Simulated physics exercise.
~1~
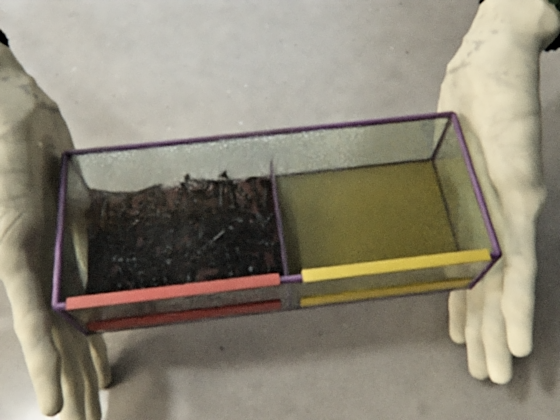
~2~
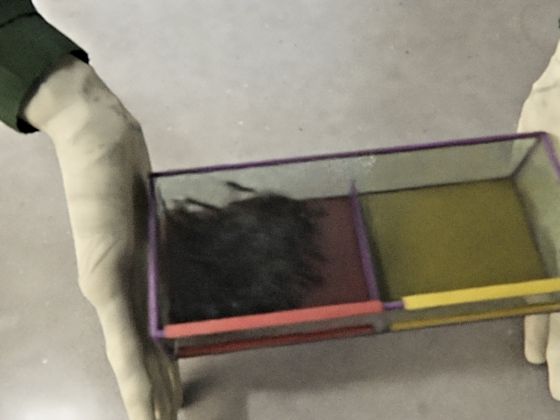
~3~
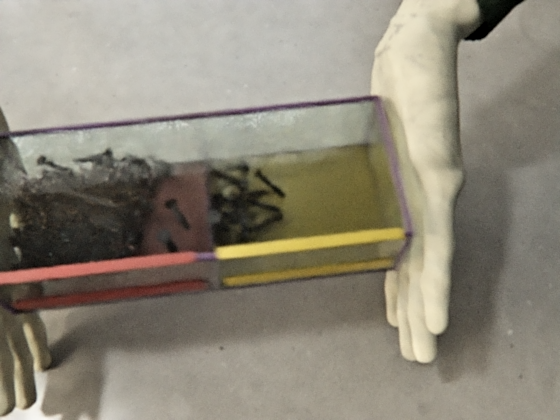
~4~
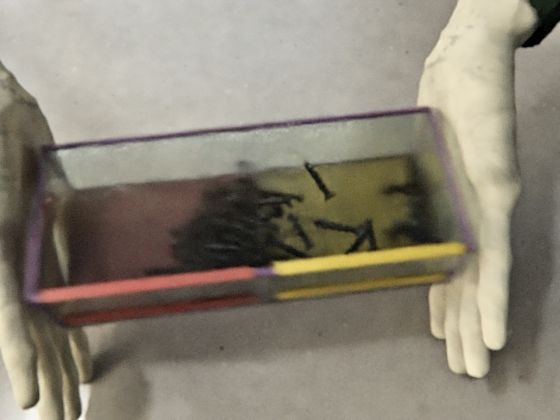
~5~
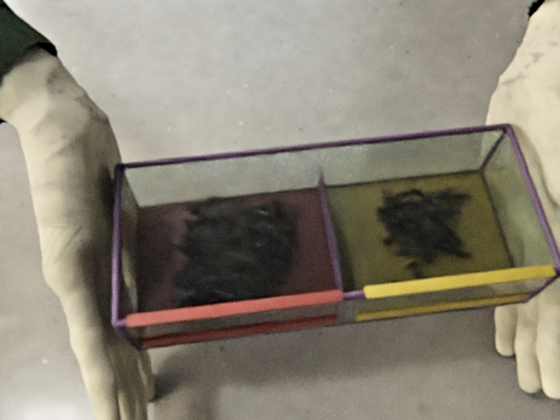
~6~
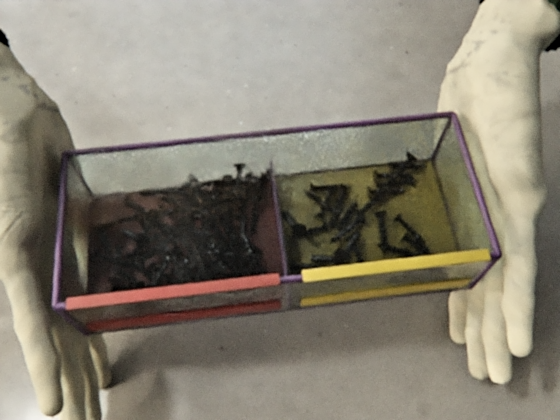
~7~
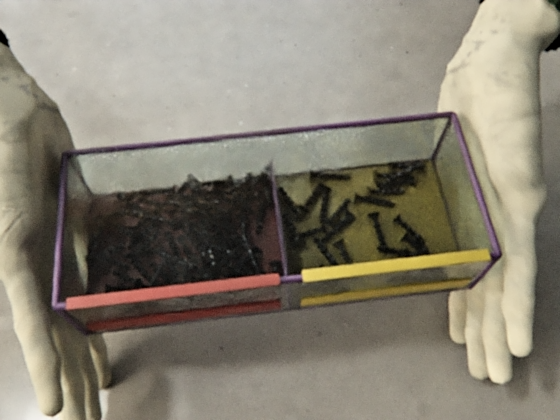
Above a plain grey surface, two pale hands shook a clear divided box from side to side, and some of the black screws piled in the red left part spilled into the yellow right part, where a smaller share lay once it stopped.
